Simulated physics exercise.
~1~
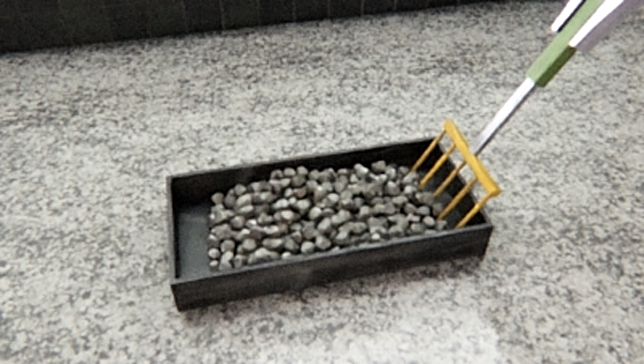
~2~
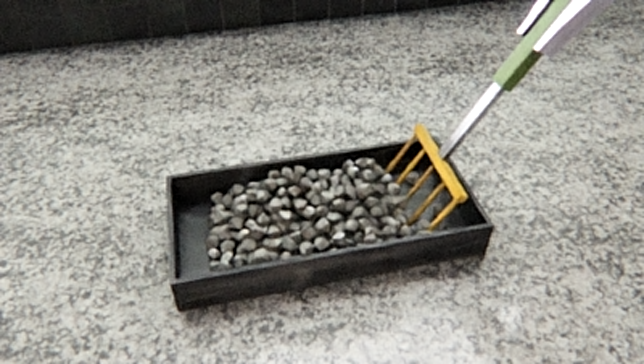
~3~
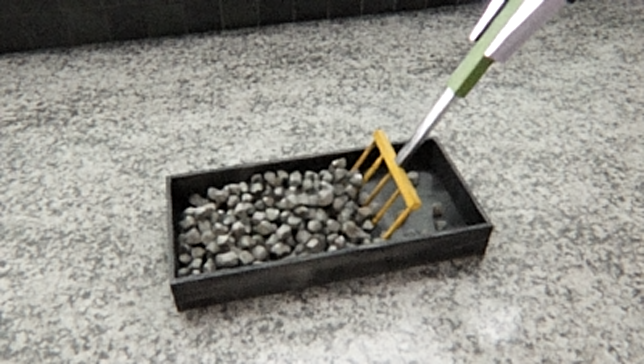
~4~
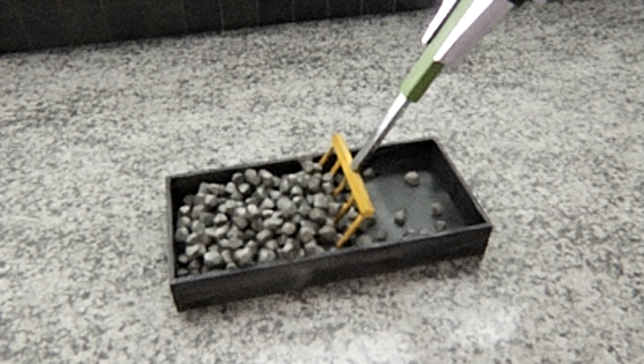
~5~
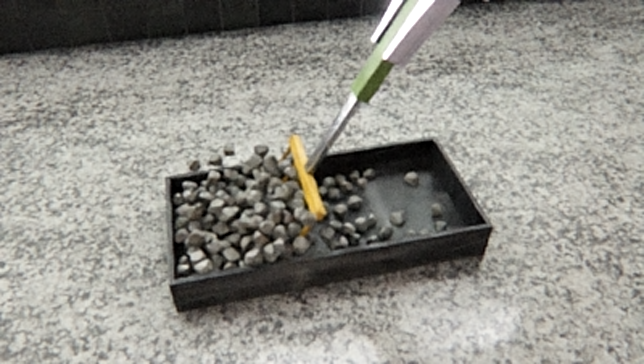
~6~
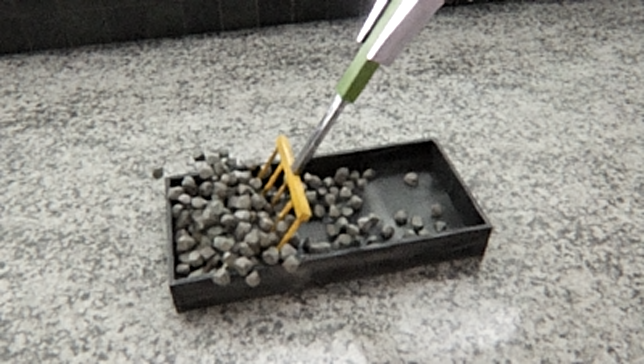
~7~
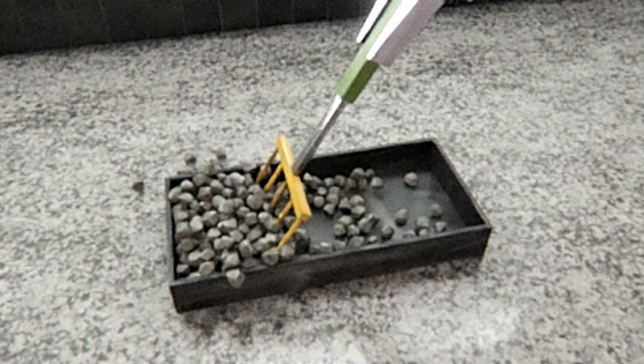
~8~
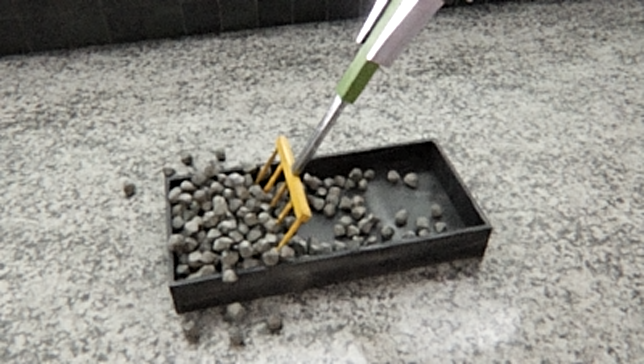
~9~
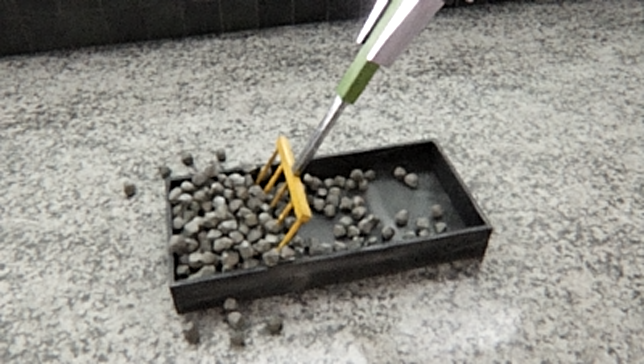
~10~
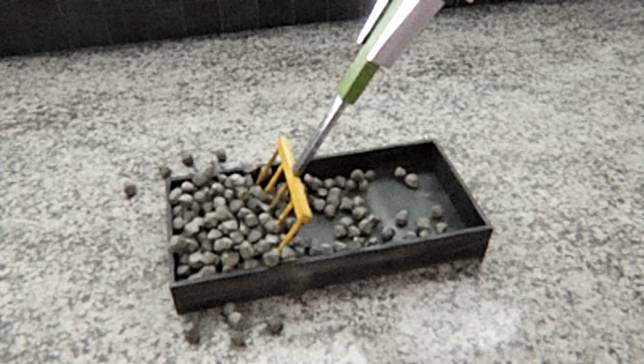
The clip shows a robotic arm dragging a yellow comb leftward through a black tray of small grey pebbles, heaping them at the left end until several spill over the edges, then holding still with most pebbles in the tray and a few on the table.
